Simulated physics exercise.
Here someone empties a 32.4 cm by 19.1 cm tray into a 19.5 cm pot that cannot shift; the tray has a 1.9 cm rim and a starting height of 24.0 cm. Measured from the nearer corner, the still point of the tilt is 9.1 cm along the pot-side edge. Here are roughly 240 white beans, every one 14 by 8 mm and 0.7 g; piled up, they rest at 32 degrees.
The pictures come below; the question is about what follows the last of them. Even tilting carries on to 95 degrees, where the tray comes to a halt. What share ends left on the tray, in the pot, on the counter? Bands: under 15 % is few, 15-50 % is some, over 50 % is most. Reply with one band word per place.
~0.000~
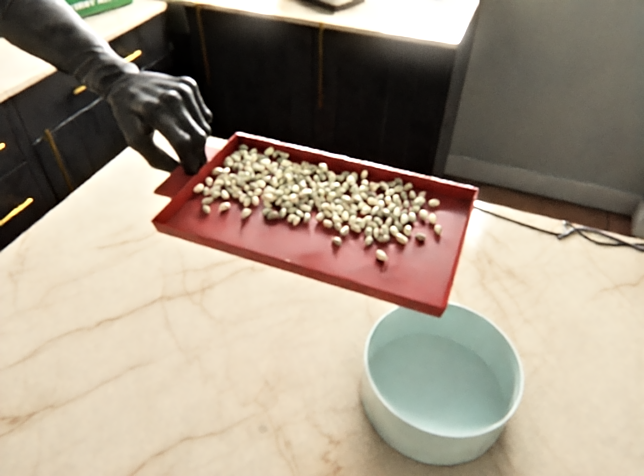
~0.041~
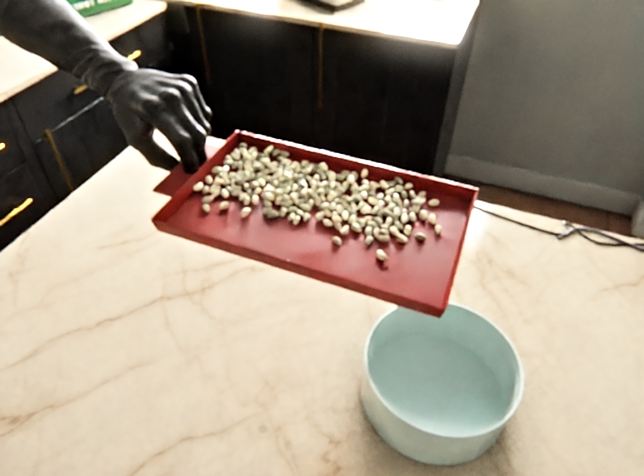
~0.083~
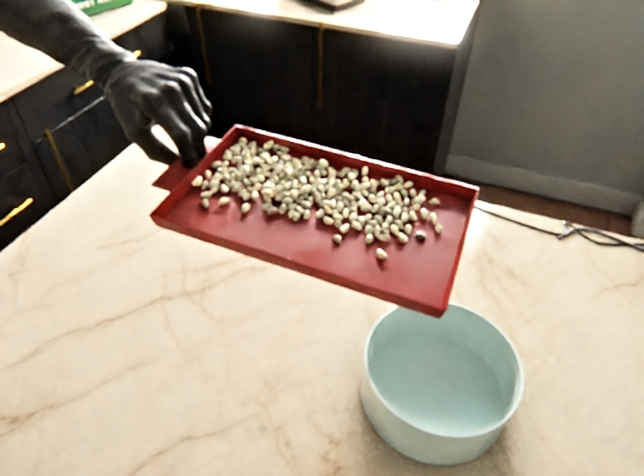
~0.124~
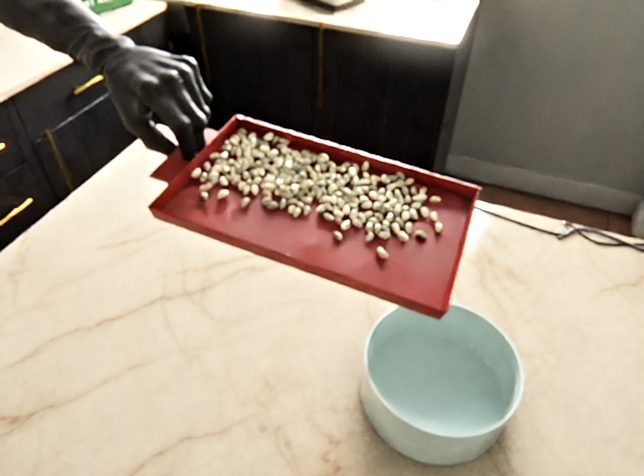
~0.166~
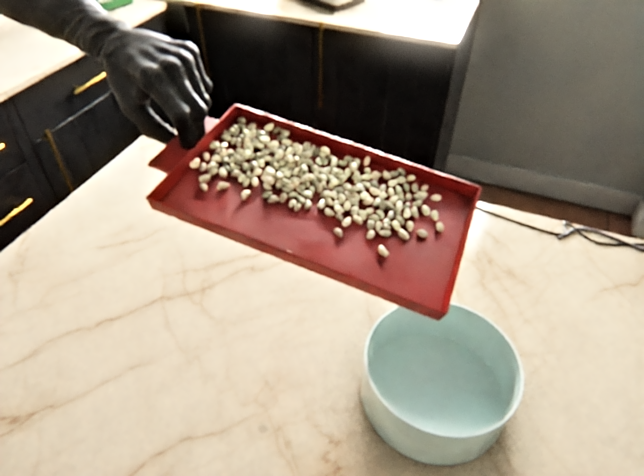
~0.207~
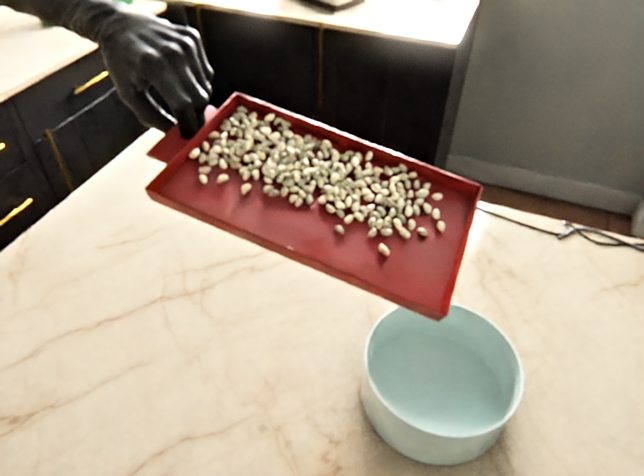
Tray few, pot most, counter some.
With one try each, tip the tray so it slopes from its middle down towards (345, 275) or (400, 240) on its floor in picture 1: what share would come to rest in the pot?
The share comes to roughly 75 in a hundred, then roughly 65 in a hundred.
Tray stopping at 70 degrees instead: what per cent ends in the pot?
Then about 40 per cent.
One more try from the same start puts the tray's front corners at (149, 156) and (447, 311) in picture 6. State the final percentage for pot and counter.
Split: Pot = 45, counter = 55.
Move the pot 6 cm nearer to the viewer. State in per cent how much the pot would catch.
It would come to roughly 90 percent.
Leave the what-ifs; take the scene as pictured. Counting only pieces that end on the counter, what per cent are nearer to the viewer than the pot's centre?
Some 90 per cent.
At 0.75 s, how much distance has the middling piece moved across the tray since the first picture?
By then it sits near 15 cm from where it began.
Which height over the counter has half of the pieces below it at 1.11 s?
About 10 cm.
After 0.75 s, tilt 51 degrees; the tray holds 100 %, the pot 0 %.
After 1.11 s, tilt 77 degrees; the tray holds 40 %, the pot 25 %.
Then, at 1.56 s, tilt 95 degrees; the tray holds 5 %, the pot 60 %.
By 2.4 s all is still; tray 0 %, pot 75 %, counter 25 %.
